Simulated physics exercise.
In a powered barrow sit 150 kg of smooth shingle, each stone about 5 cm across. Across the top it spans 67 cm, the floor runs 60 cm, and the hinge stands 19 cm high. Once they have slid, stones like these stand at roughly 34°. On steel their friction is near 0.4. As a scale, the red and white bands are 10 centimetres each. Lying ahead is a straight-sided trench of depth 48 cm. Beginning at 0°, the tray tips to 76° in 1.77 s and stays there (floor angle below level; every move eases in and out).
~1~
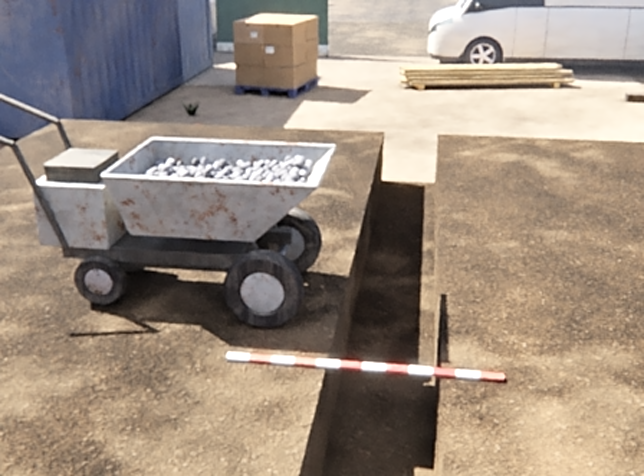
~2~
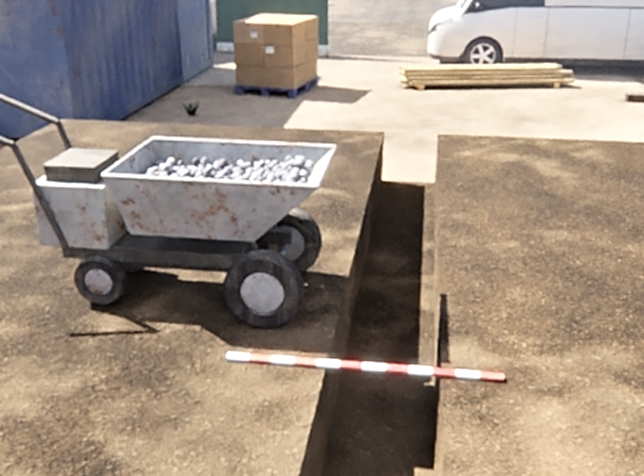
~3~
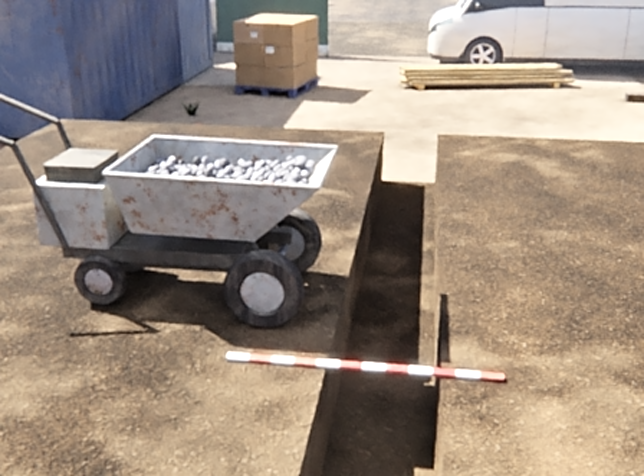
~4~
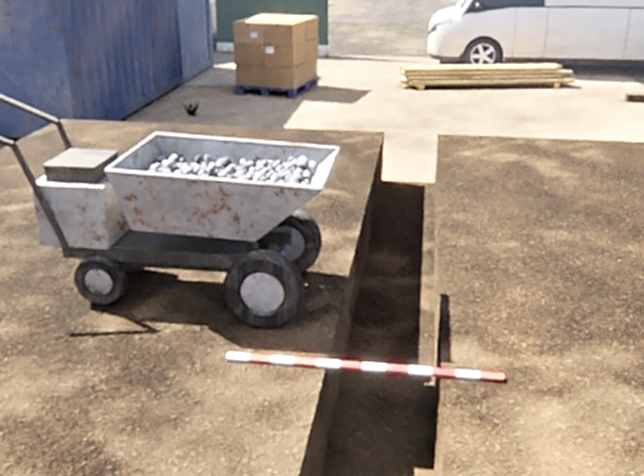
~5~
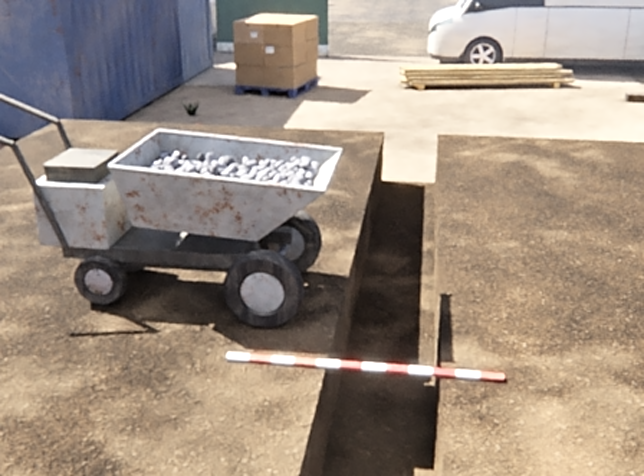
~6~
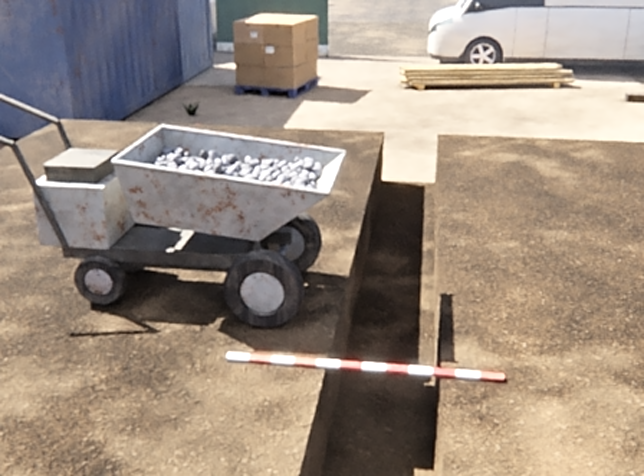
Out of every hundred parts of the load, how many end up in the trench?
Close to 82 in a hundred.
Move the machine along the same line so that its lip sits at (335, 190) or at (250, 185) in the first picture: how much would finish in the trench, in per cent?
55 % and 100 %.
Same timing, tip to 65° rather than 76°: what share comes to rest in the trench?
With that change, near 70 per cent.
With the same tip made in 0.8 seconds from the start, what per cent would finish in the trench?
75 %.
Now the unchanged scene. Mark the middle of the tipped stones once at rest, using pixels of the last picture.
Resting centre: About (408, 375).
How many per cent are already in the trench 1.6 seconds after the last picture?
Approx. 70 % of the load.
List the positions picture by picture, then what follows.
In the first frame, the tray is at 0°, its lip at (317, 187); the top of the load is at (284, 166).
In the second frame, lip at (318, 187), floor tilted 0°, highest stones at (284, 166).
In the third frame, the tray is at 1°, its lip at (319, 188); the top of the load is at (260, 166).
In the fourth frame, lip at (322, 189), floor tilted 2°, highest stones at (232, 166).
In the fifth frame, lip at (325, 191), floor tilted 4°, highest stones at (202, 164).
In the sixth frame, the tray is at 6°, its lip at (329, 194); the top of the load is at (179, 161).
Then, 1.0 s after the last picture the floor is at 64°, 95 % in the tray, 5 % in the trench; the foremost stones are at (420, 297).
Then, 1.6 s after the last picture the floor is at 76°, 13 % in the tray, 69 % in the trench, 18 % past the trench; the foremost stones are at (560, 320).
Then, 1.9 s after the last picture the floor is at 76°, 0 % in the tray, 81 % in the trench, 19 % past the trench; the foremost stones are past the picture's edge.
Then, 3.9 s after the last picture the floor is at 76°, 0 % in the tray, 82 % in the trench, 18 % past the trench; the foremost stones are past the picture's edge.
